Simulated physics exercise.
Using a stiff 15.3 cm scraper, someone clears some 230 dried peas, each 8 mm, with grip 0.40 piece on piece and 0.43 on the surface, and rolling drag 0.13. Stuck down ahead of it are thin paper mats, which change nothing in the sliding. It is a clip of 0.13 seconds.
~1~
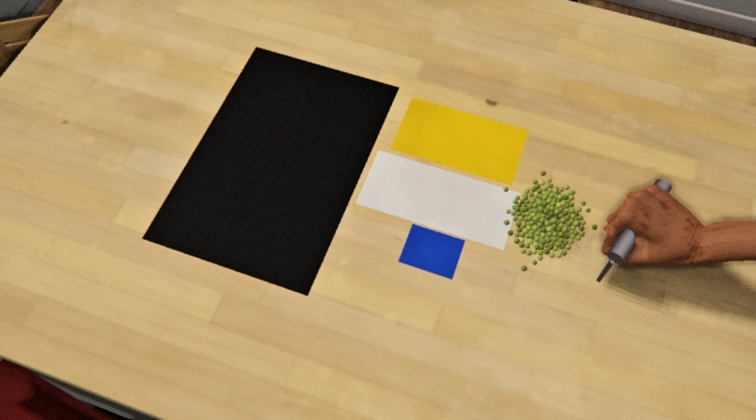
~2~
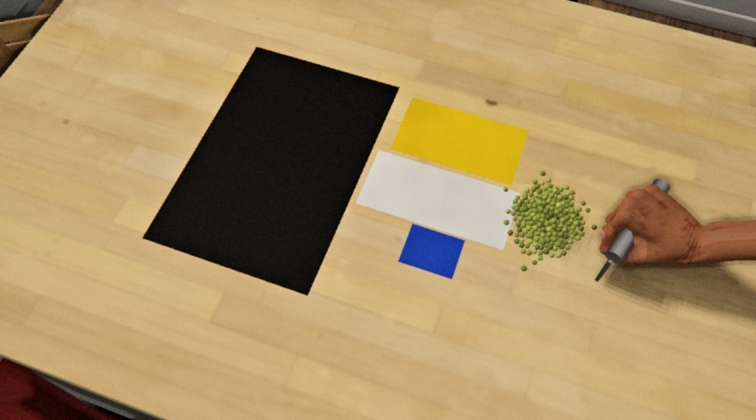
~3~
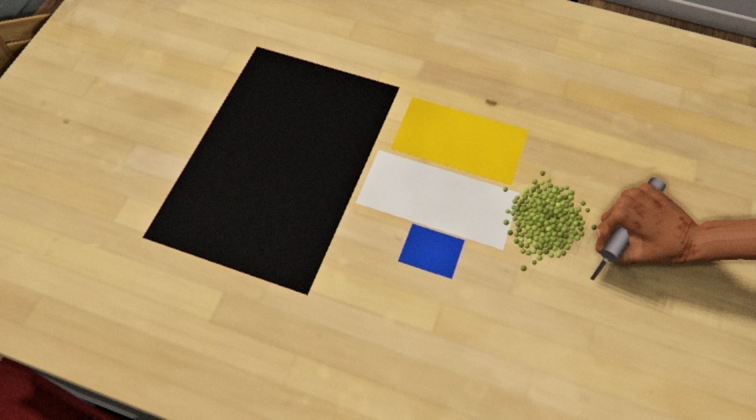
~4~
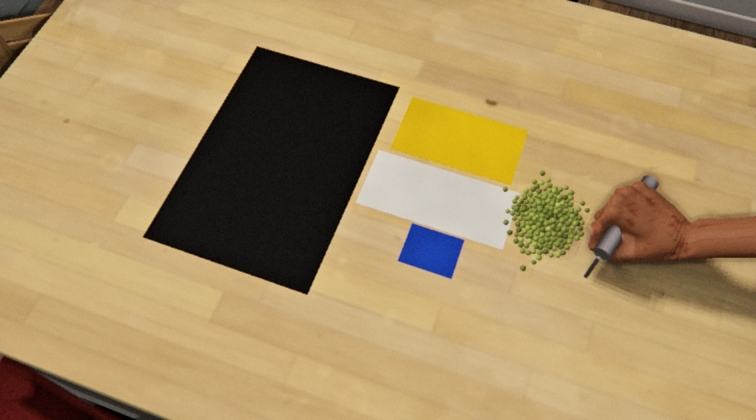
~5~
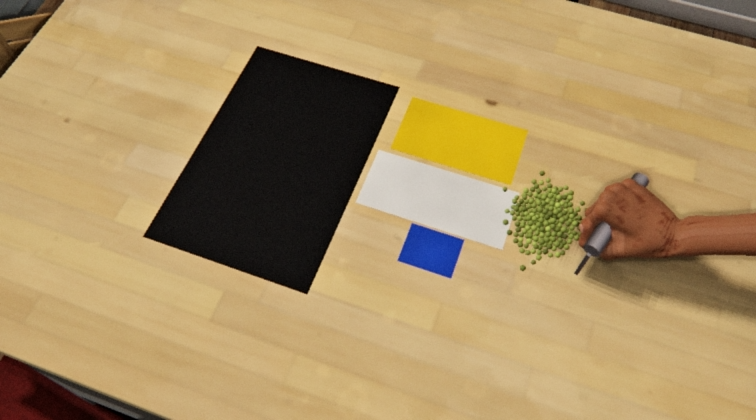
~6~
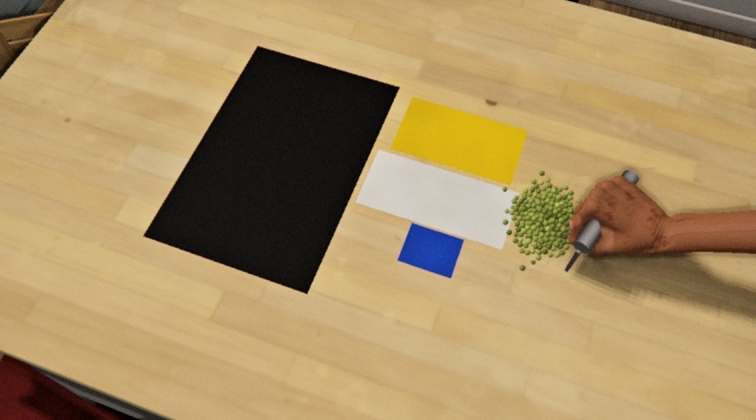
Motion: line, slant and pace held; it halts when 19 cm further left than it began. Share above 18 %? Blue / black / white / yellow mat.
Blue mat: Not above, black mat: Not above, white mat: Above, yellow mat: Above.
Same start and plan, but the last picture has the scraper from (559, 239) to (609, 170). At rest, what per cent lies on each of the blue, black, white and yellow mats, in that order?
The blue mat gets 0 %, the black mat 10 %, the white mat 25 % and the yellow mat 35 %.
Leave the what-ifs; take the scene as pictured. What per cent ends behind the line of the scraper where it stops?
Some 5 in a hundred.
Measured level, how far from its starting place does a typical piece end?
That comes to some 12 cm.
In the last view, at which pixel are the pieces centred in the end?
Around pixel (474, 184).
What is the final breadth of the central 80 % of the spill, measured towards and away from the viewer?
I'd guess near 18 cm, give or take.
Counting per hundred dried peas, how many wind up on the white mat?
It comes to around 45 percent.
Then, 0.18 s after the last picture, scraper 14 cm from its start, spill 15 cm wide; white mat 45 %, off the mats 55 %.
Then, 0.37 s after the last picture, scraper 19 cm from its start, spill 21 cm wide; blue mat 5 %, white mat 50 %, yellow mat 30 %, off the mats 20 %.
Then, 0.52 s after the last picture, scraper 19 cm from its start, spill 22 cm wide; blue mat 5 %, white mat 45 %, yellow mat 30 %, off the mats 15 %.
In the end, blue mat 5 %, white mat 45 %, yellow mat 30 %, black mat 0 %, off the mats 20 %.
